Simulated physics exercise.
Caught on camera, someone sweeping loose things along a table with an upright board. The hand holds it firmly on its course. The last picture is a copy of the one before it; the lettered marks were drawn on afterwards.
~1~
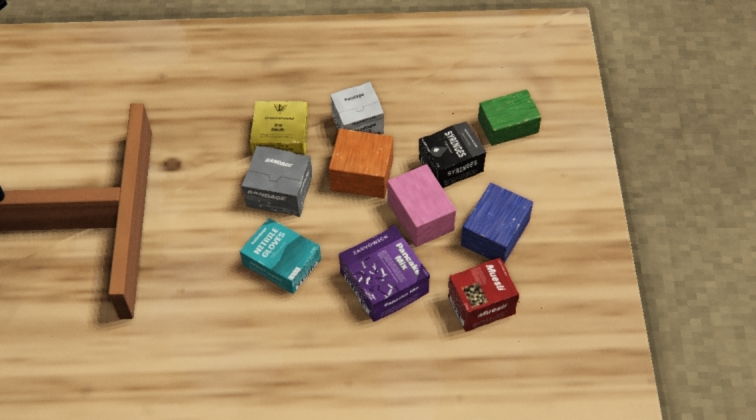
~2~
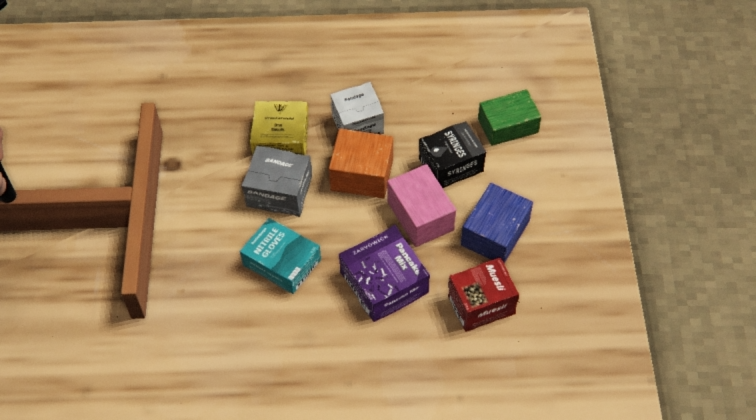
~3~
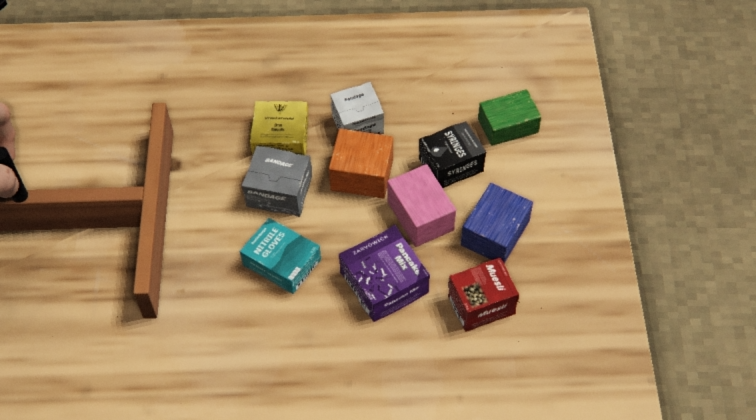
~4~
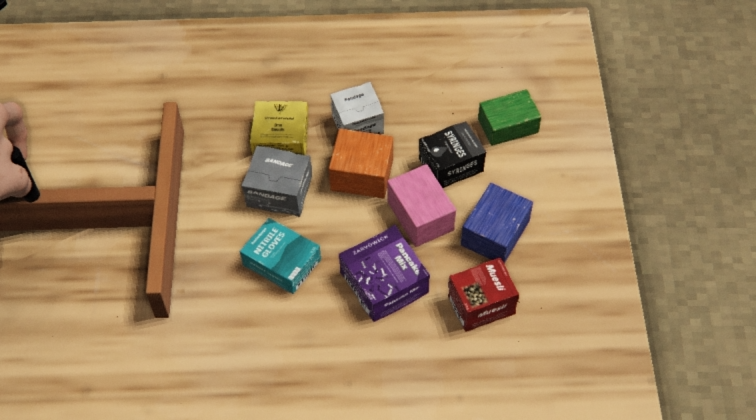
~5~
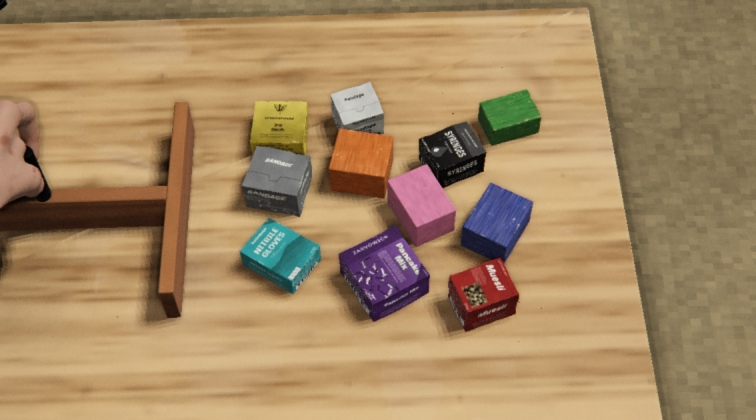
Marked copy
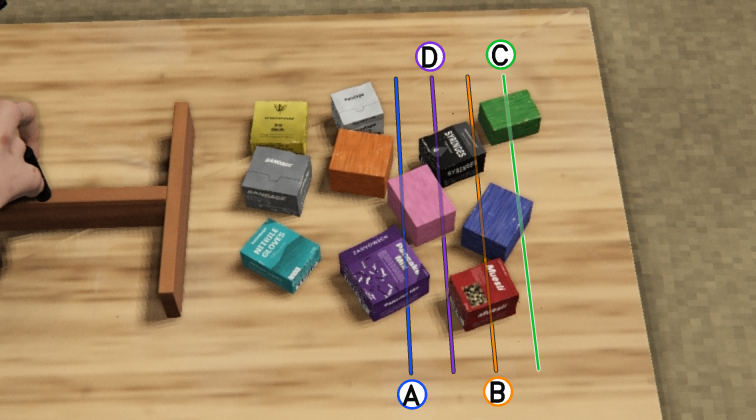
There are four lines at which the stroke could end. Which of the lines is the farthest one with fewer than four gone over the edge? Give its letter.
Up to line C.
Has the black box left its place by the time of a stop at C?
Yes.
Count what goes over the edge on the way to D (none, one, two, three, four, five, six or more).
By then, none.
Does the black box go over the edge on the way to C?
Yes.
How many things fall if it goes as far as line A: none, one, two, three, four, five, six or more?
The count is none.
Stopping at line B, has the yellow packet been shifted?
Yes.
On the marked copy, A at (403, 213); B at (481, 211); C at (519, 210); D at (442, 212).
Following C. Soon after the start, board (299, 188); white box (384, 112); yellow packet (335, 128).
Later, board (423, 184); black box (567, 156); blue block (564, 227).
In the end, board (517, 181); black box over the edge; blue block over the edge; three fallen.
As for the rest, A is within the limit but short; B is within the limit but short; D is within the limit but short.
